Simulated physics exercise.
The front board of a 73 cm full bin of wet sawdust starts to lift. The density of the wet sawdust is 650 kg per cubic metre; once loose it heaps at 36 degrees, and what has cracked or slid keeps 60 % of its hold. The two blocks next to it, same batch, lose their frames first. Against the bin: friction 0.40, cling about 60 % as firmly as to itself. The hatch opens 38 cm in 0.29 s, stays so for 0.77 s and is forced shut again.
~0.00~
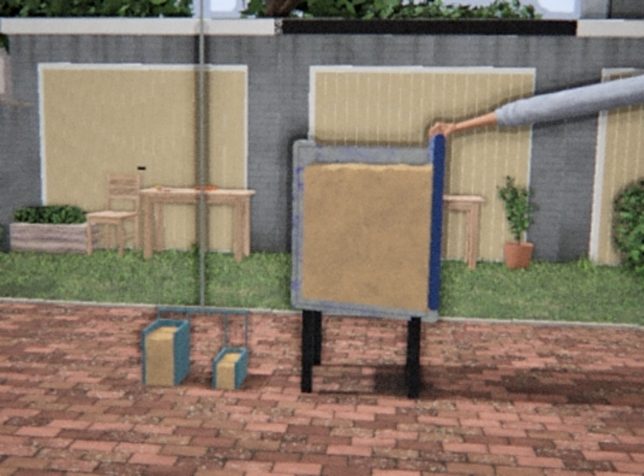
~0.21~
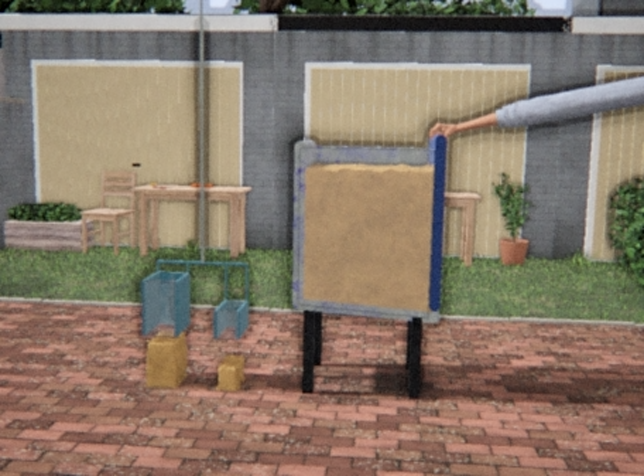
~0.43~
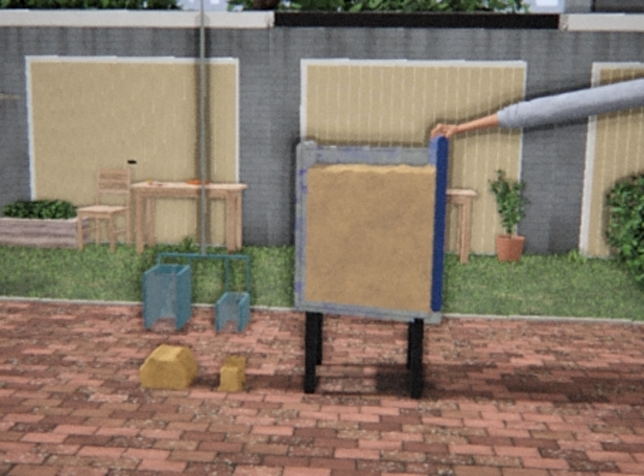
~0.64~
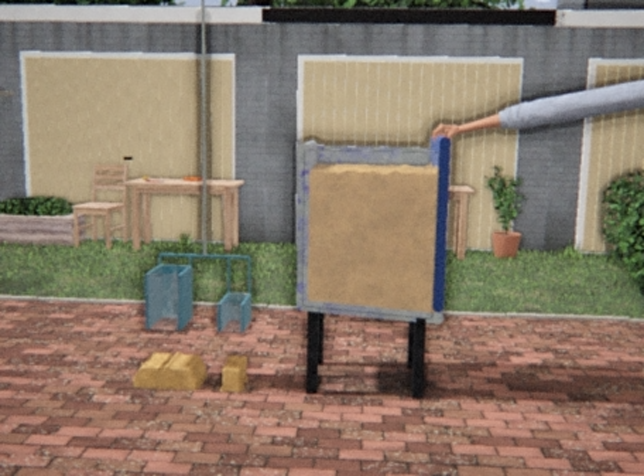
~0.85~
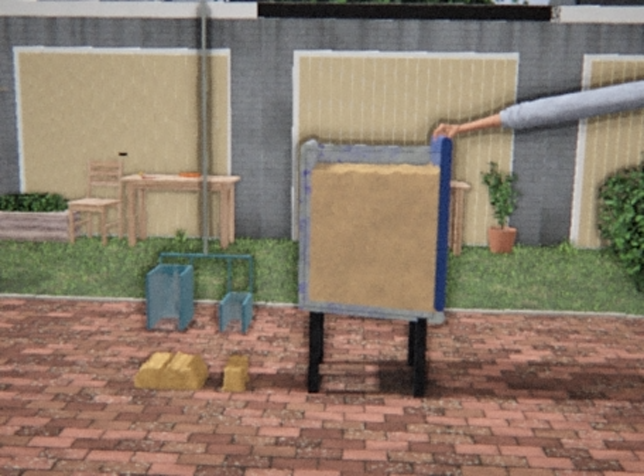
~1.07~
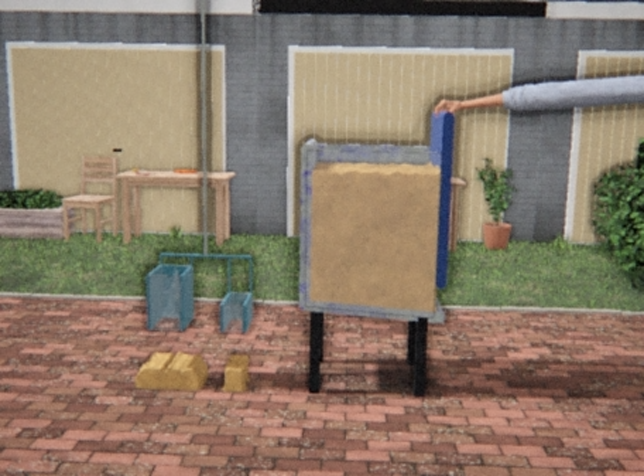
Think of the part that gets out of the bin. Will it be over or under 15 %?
The result is over 15 %.
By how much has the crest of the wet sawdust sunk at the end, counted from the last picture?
Some 8 cm.
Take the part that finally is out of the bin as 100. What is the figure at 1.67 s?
About 20 %.
After 1.34 s, the hatch is 38 cm open and 0 % is out.
After 1.67 s, the hatch is 38 cm open and 6 % is out.
After 2.00 s, the hatch is 38 cm open and 18 % is out.
After 2.32 s, the hatch is 9.9 cm open and 27 % is out.
After 3.10 s, at the end, the hatch is shut and 28 % is out.
